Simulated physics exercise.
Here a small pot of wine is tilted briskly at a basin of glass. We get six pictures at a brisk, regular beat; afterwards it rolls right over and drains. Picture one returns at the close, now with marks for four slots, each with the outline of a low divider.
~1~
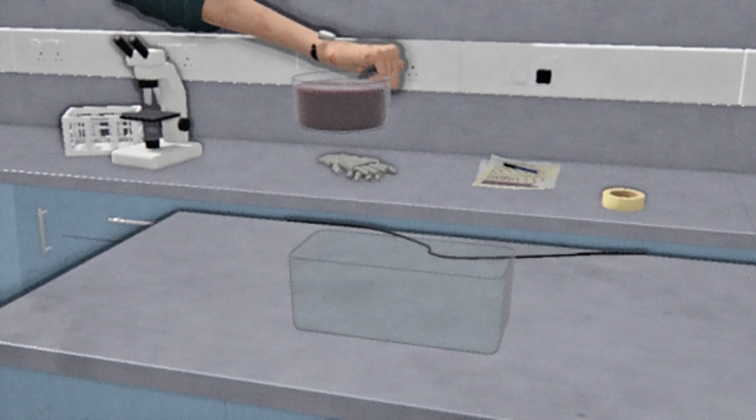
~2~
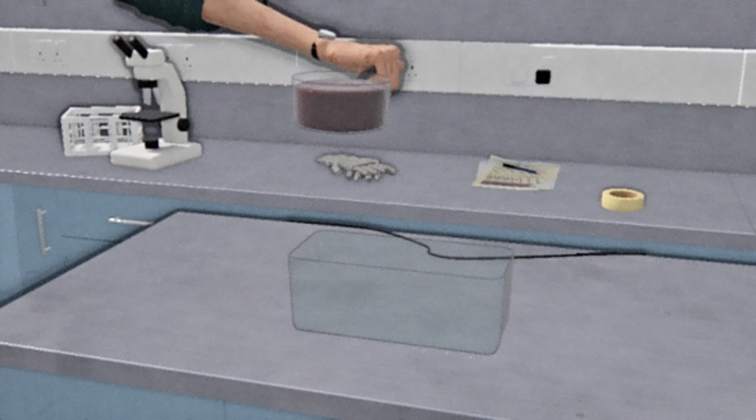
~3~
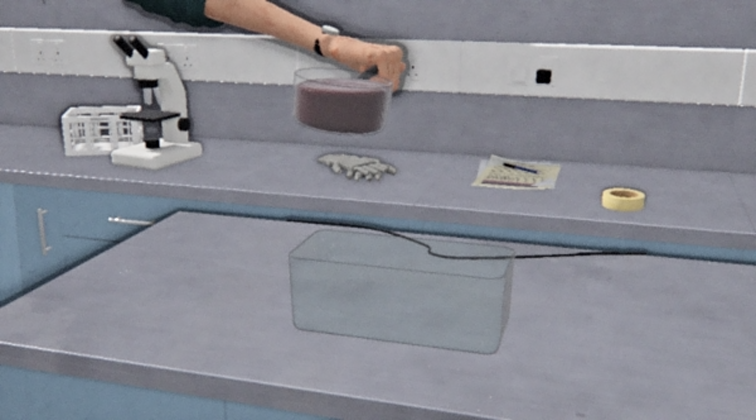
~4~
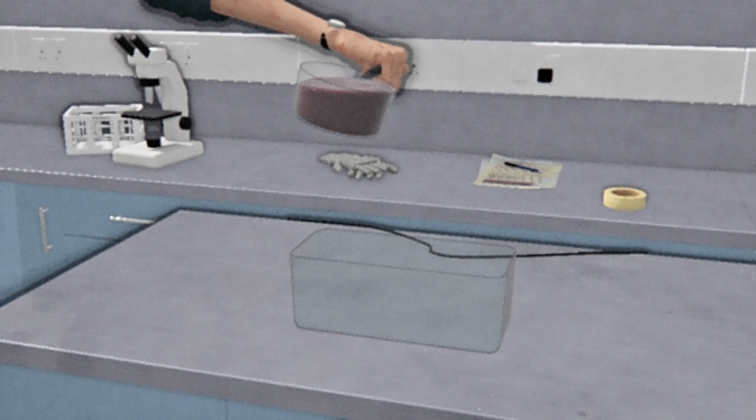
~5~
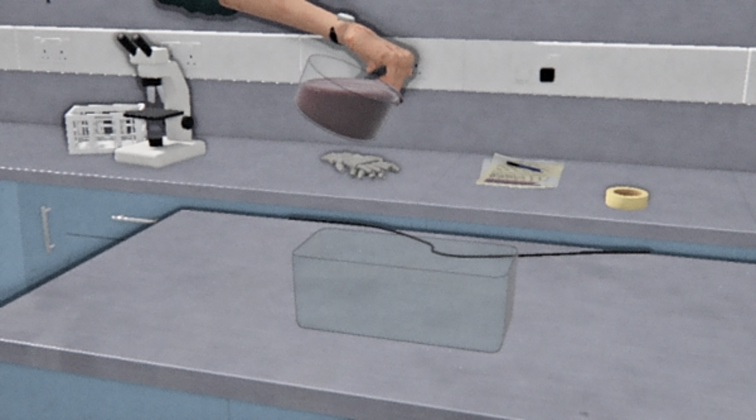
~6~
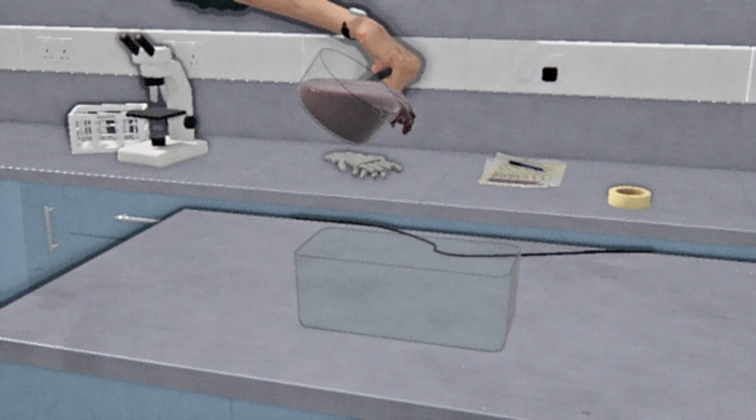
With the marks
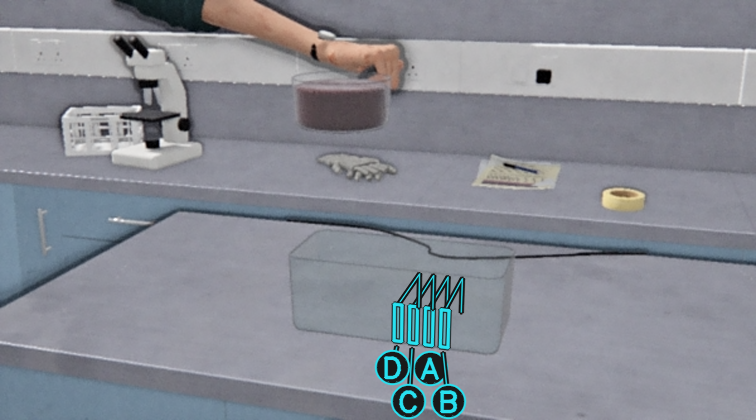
A hand tilting a small clear pot of dark red liquid above a glass basin, the liquid starting to slip over the lip.
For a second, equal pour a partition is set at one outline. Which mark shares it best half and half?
A works best here.
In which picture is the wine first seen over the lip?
In picture 5.
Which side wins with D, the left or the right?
More ends on the right.
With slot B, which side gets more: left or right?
The left side.
On the marked copy, A at (427, 350); B at (443, 352); C at (412, 348); D at (396, 346).
For slot A, about 51 % ends left of the wall and 48 % right of it.
For slot B, about 73 % ends left of the wall and 24 % right of it; 3 % is lost outside.
For slot C, about 27 % ends left of the wall and 71 % right of it.
For slot D, about 9 % ends left of the wall and 90 % right of it.
